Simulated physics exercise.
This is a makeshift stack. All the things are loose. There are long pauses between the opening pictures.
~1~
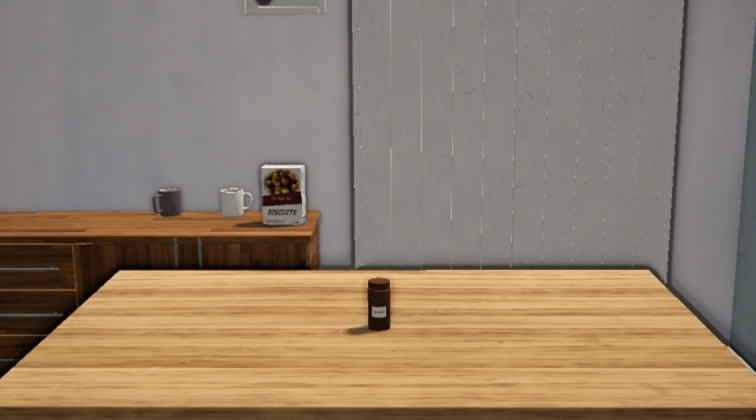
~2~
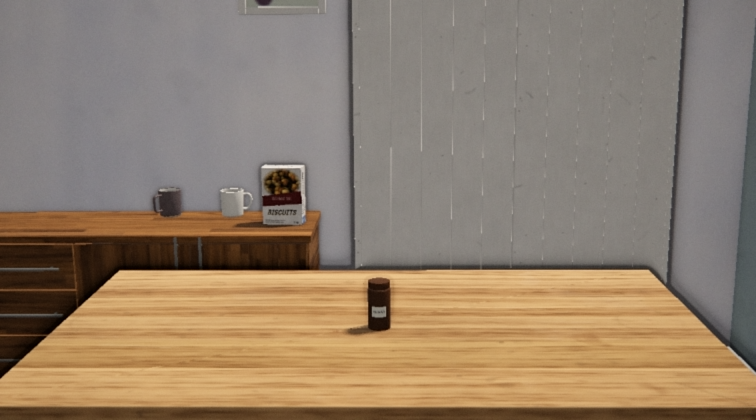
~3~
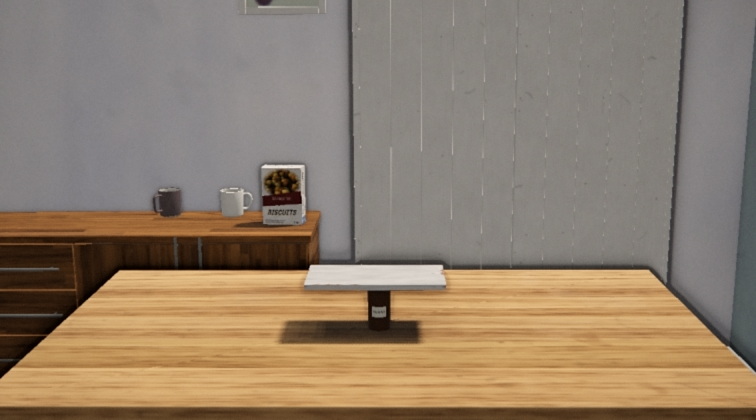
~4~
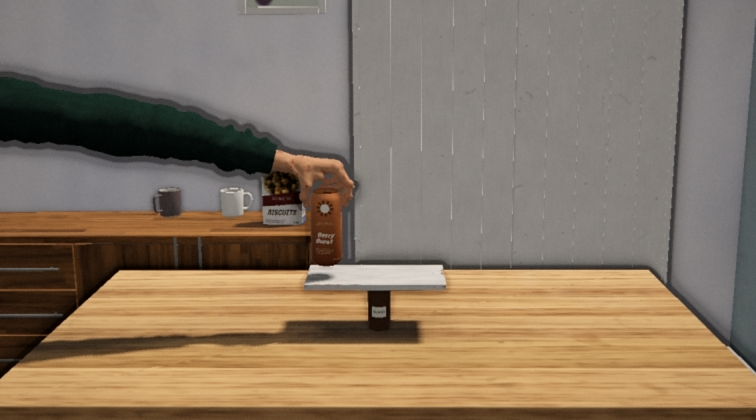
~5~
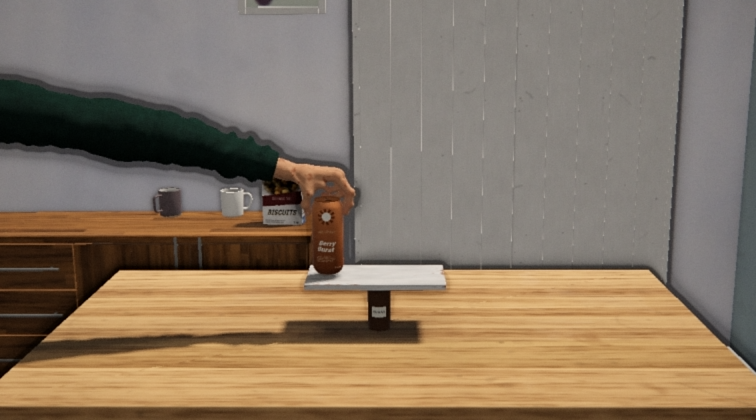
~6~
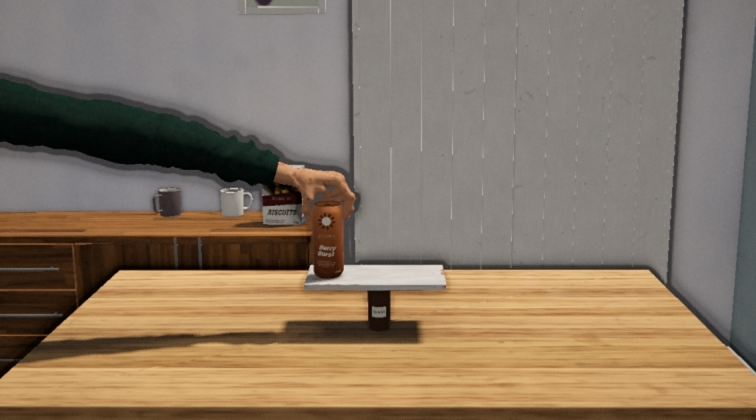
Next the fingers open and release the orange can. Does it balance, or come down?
It gives way.
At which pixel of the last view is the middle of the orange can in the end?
Near (280, 314).
Then, 0.30 s on from there, orange can now fallen; white board turned 34° from how it was put.
Then, 0.40 s on from there, white board turned 58° from how it was put.
Then, 0.70 s on from there, white board turned 42° from how it was put.
In the end, fallen, orange can; toppled in the stack, white board; brown shaker unmoved. At the end, from the last picture's camera, orange can near (280, 314). The stack loses its balance.
